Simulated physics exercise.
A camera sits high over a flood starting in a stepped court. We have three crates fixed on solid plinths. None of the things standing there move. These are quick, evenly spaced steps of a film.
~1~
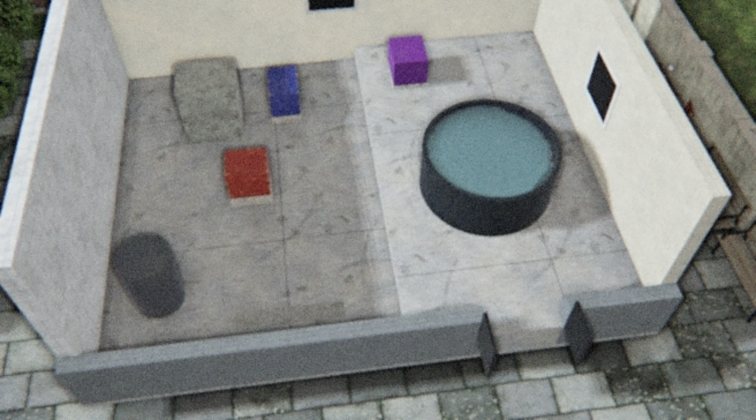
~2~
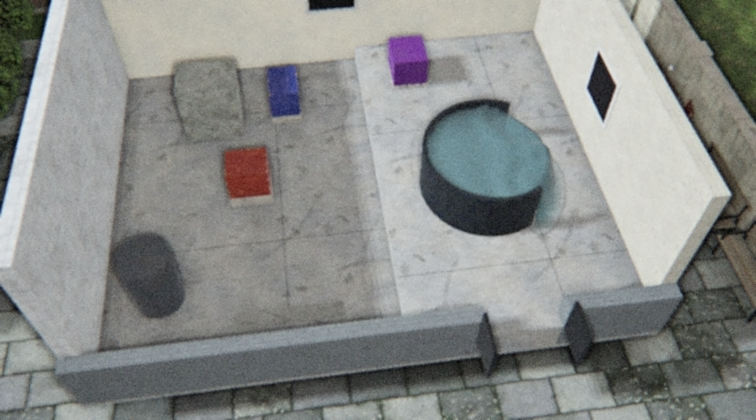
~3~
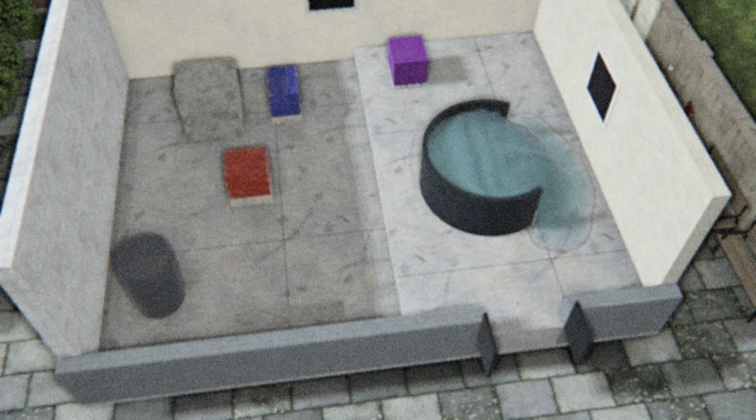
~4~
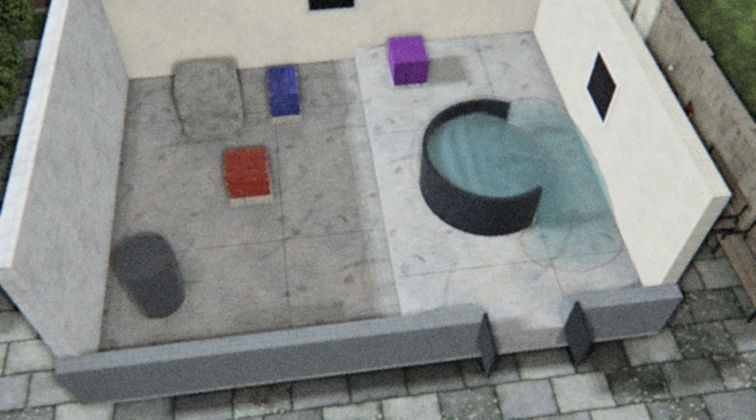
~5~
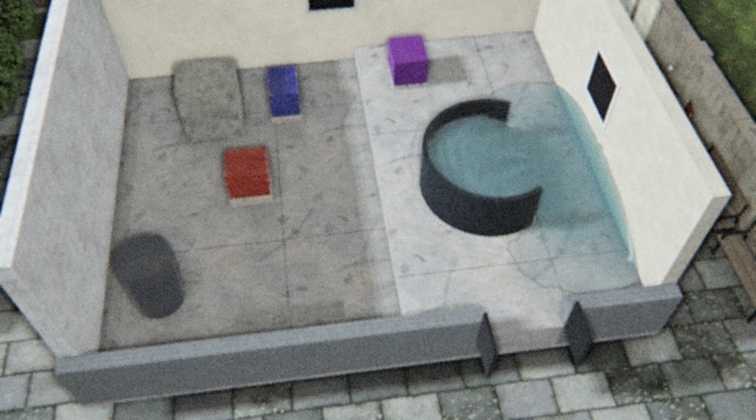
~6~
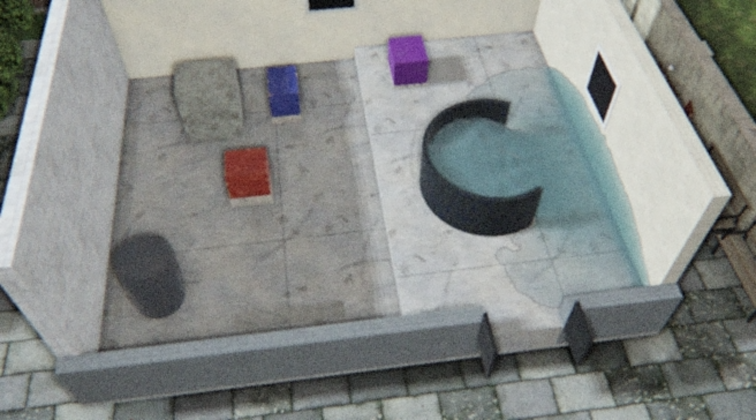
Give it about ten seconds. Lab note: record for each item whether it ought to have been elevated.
In order: The purple crate ends up with water on it, the blue crate ends up clear of the water, the red crate ends up clear of the water.
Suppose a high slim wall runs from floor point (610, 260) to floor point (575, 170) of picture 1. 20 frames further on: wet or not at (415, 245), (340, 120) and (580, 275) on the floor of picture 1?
As listed: Wet, free of water, wet.
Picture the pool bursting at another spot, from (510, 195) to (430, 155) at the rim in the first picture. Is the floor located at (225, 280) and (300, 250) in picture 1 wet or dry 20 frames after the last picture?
In that order: Under water, wet.
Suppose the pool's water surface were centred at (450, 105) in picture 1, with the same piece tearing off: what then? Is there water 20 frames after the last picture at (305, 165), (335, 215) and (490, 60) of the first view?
Taking the three spots in order: Bare, bare, swamped.
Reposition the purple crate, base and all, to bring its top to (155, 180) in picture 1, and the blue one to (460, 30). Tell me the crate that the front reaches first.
That's the blue one.
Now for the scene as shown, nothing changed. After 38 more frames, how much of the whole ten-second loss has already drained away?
About 75 per cent.
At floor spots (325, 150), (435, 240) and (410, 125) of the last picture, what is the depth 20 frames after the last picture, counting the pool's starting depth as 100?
First spot roughly 0 %, second 6 %, third 0 %.
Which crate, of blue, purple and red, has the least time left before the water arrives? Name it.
I'd go with the one in purple.
A moment on, water covers 15 % of the floor; the purple crate not reached, the blue crate not reached, the red crate not reached.
Next, water covers 30 % of the floor; the purple crate water round its plinth, the blue crate not reached, the red crate not reached.
Then, water covers 55 % of the floor; the purple crate water round its plinth, the blue crate water round its plinth, the red crate water round its plinth.
Later, water covers 90 % of the floor; the purple crate water round its plinth, the blue crate water round its plinth, the red crate water round its plinth.
In the end, water covers 95 % of the floor; the purple crate was topped, the blue crate stayed above the water, the red crate stayed above the water.
